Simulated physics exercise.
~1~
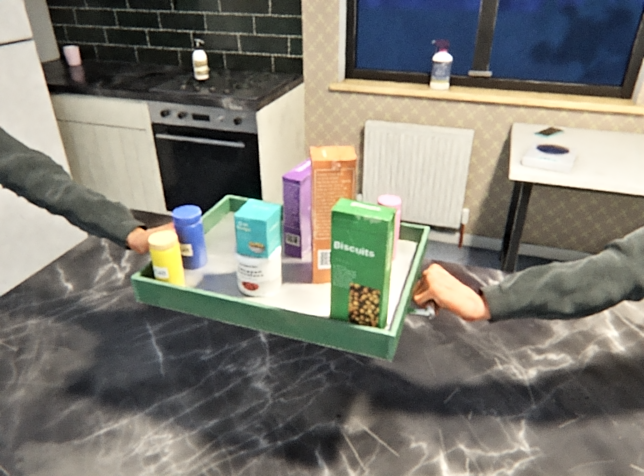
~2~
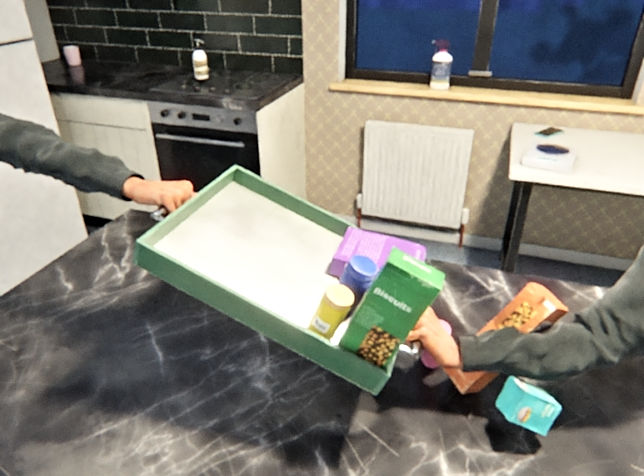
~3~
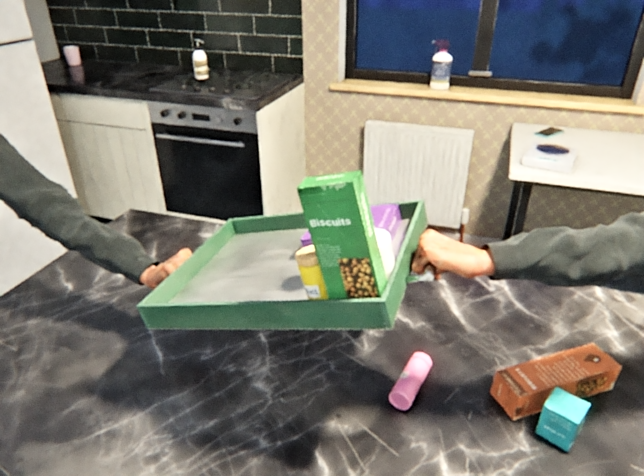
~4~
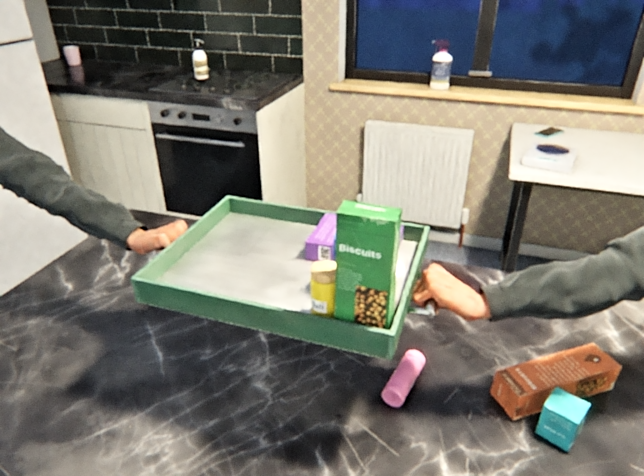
In a kitchen with an oven, a radiator and a dark window, seen from across a black marble counter, two hands hold a green-rimmed tray. On it stand yellow and blue shakers at the left, a turquoise packet in the middle, purple and orange packages behind, and a green biscuit packet and pink shaker at the right. The hands tip the tray's right edge down, and the orange carton, turquoise packet and pink shaker drop onto the counter while the purple packet topples and the yellow and blue shakers slide right. The tray swings the other way, then levels. The green packet still stands, with the yellow shaker upright beside it and the three fallen things lying on the counter.
